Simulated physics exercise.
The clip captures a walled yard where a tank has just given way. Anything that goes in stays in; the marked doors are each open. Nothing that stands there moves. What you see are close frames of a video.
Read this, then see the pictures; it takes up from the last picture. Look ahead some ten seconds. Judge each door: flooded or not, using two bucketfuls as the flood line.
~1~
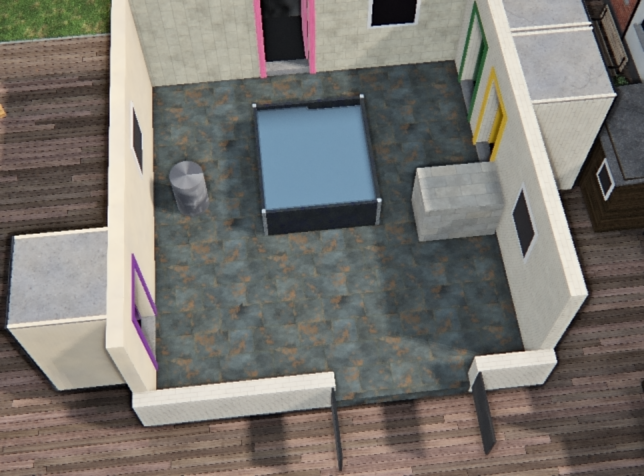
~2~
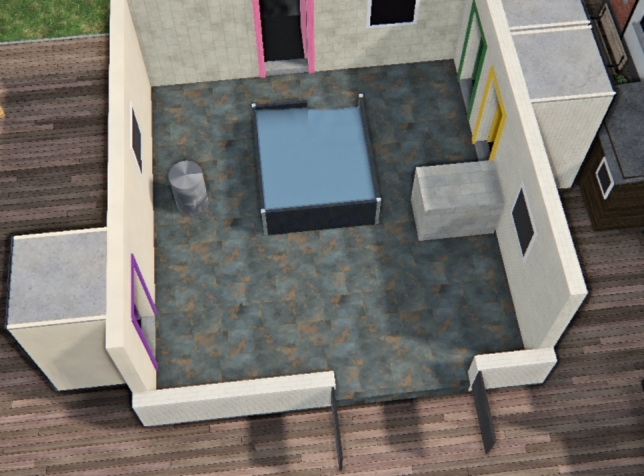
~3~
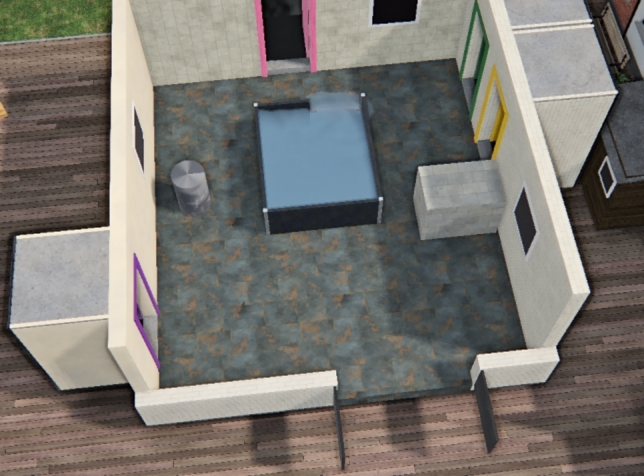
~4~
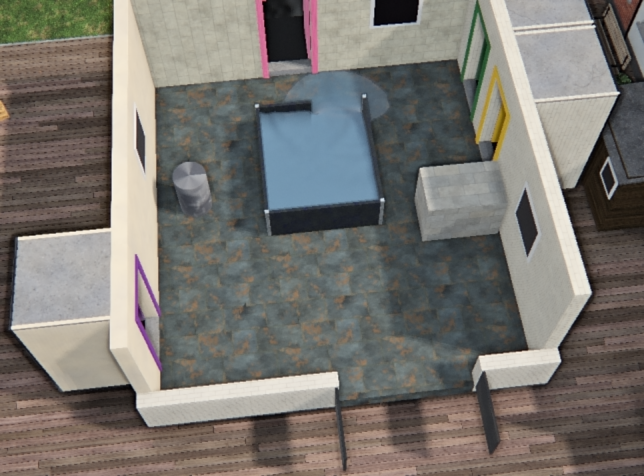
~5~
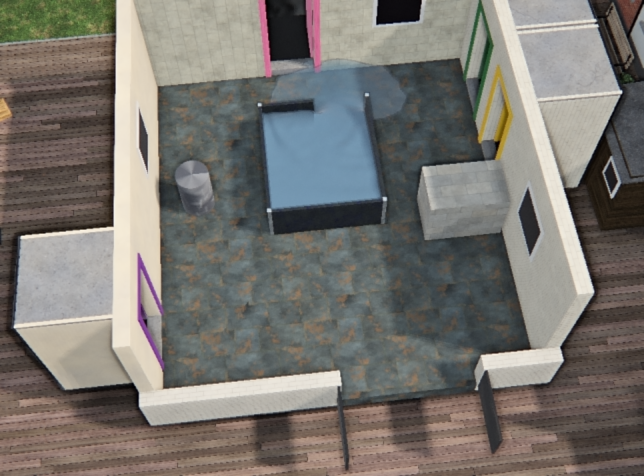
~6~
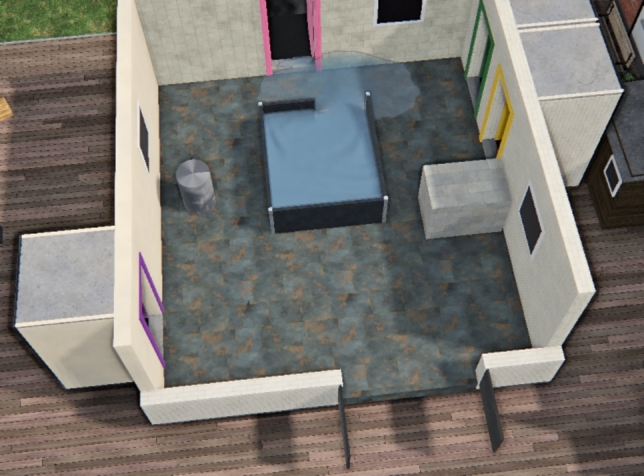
My prediction: Green door: Over the cap; yellow door: Over the cap; purple door: Within the cap; pink door: Over the cap.
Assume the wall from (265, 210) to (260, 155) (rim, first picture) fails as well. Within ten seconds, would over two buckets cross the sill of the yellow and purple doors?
Lab note: Yellow door below the mark, purple door above the mark.
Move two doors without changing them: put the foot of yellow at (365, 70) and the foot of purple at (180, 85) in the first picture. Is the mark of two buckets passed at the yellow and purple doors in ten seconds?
Yellow exceeds the limit, purple exceeds the limit.
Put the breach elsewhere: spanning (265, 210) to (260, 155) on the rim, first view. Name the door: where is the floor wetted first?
The door marked purple comes first.
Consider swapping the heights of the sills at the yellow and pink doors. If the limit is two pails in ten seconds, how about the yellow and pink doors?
Yellow door: Falls short; pink door: Exceeds the limit.
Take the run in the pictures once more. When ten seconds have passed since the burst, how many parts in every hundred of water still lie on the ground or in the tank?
Roughly 82 %.
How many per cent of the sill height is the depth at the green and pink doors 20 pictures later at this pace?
Around 230 in a hundred for the first and 130 in a hundred for the second.
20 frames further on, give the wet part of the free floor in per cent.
The answer is around 40 per cent.
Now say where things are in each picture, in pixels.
The first frame shows the tank at (315, 155) is whole and still.
In the second frame, water pours out on the tank's far side and has run to a hidden place.
In the third frame, water pours out on the tank's far side and has run to (306, 100).
In the fourth frame, water pours out on the tank's far side and has run to (318, 72).
In the fifth frame, water pours out on the tank's far side and has run to (378, 66).
In the sixth frame, water pours out on the tank's far side and has run to (399, 63).
A moment on, water covers 15 % of the floor; the green door not reached, the yellow door not reached, the purple door not reached, the pink door over two buckets in.
Next, water covers 25 % of the floor; the green door under two buckets in, the yellow door wet at the sill, nothing in, the purple door not reached, the pink door far over two buckets in.
Then, water covers 40 % of the floor; the green door far over two buckets in, the yellow door wet at the sill, nothing in, the purple door not reached, the pink door far over two buckets in.
Later, water covers 75 % of the floor; the green door far over two buckets in, the yellow door over two buckets in, the purple door wet at the sill, nothing in, the pink door far over two buckets in.
In the end, water covers 90 % of the floor; the green door far over two buckets in, the yellow door over two buckets in, the purple door under two buckets in, the pink door far over two buckets in.
